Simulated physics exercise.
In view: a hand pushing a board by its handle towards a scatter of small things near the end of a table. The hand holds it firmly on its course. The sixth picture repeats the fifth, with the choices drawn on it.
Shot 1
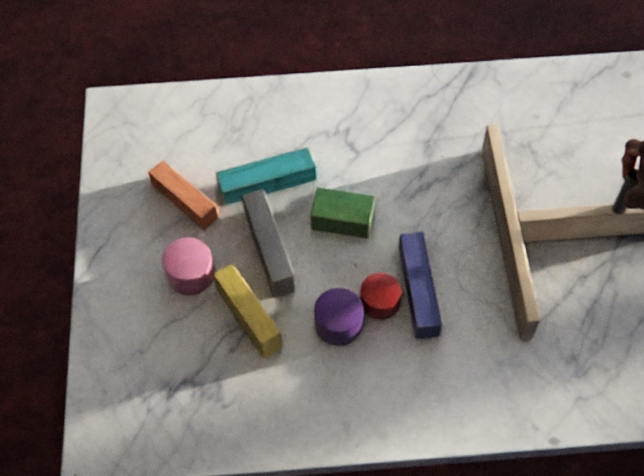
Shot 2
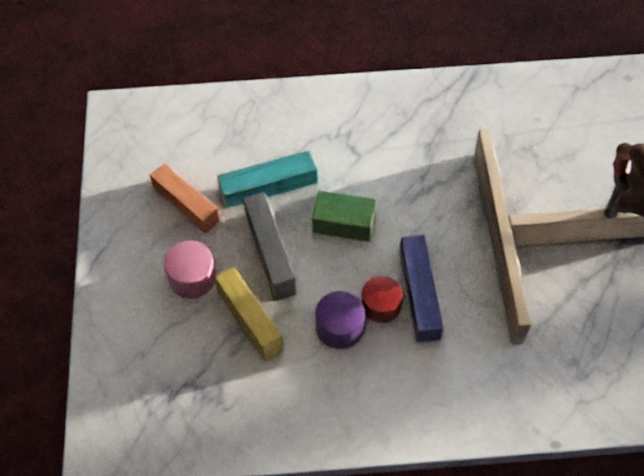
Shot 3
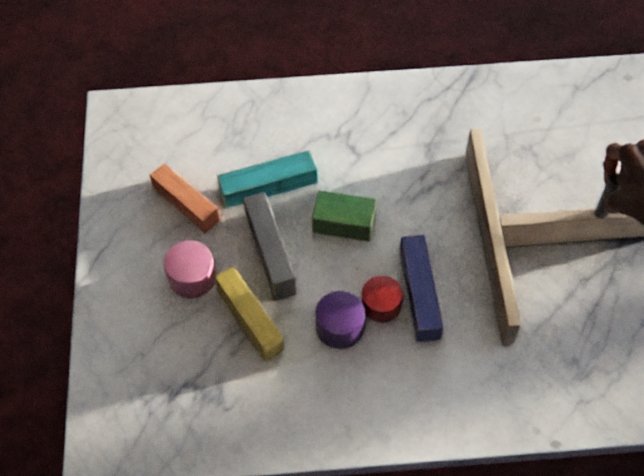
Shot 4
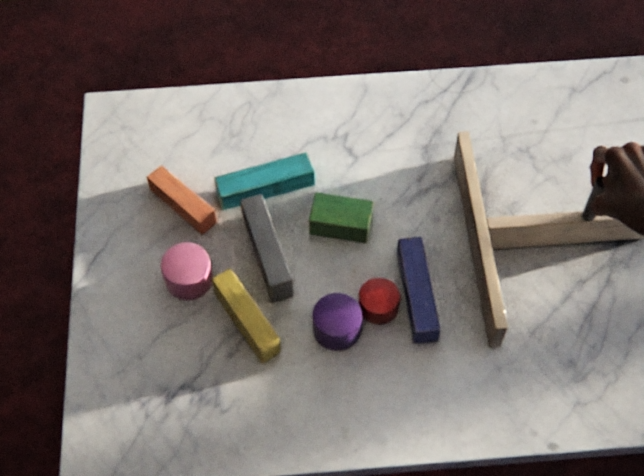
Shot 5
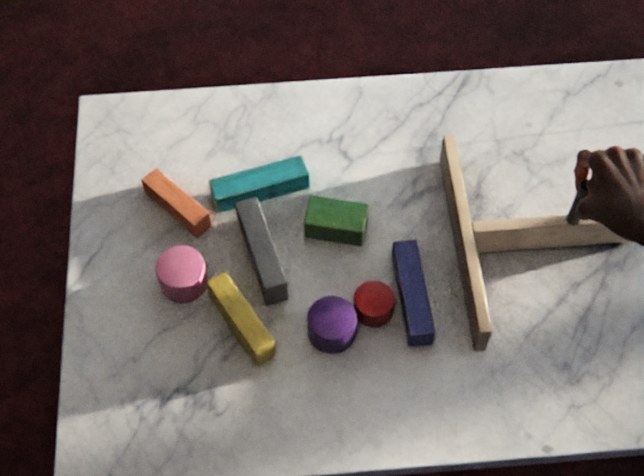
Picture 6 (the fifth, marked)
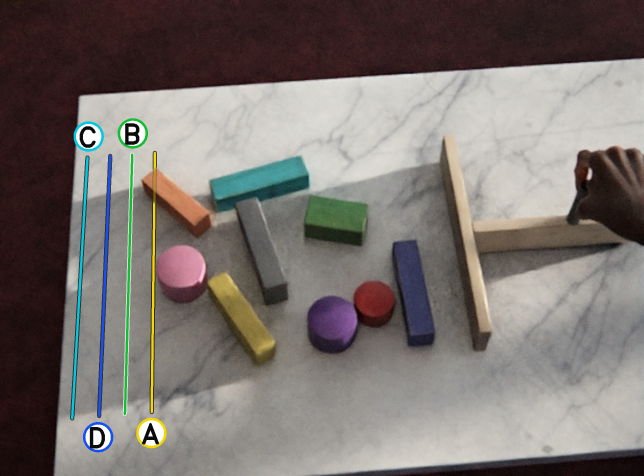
On a pale marbled tabletop, a hand at the right holds the handle of a T-shaped wooden board and pushes it steadily left, narrowing the gap to a scatter of colourful blocks and round tins, which lie untouched.
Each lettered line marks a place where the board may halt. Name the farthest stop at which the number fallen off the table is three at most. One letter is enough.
Line A.
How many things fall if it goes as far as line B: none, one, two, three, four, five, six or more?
In all, four.
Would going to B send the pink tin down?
Yes.
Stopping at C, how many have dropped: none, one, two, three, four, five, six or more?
By then, six or more.
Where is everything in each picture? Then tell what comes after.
The first frame shows pink tin (189, 267); orange bar (183, 194); green block (343, 213).
The second frame shows board (504, 220); purple tin (340, 319).
The third frame shows board (494, 221); red tin (382, 299).
The fourth frame shows board (481, 224); turquoise stick (265, 181).
The fifth frame shows board (466, 227); pink tin (182, 275); orange bar (176, 202); green block (336, 221).
On the copy, A at (153, 272); B at (129, 274); C at (80, 277); D at (105, 275).
On A. First, board (355, 235); purple tin (307, 328); blue bar (341, 298).
Then, board (242, 243); orange bar (128, 213); pink tin (126, 276).
Finally, board (153, 250); orange bar over the edge; pink tin over the edge; two fallen.
By contrast, B drops four; C drops eight; D drops seven.
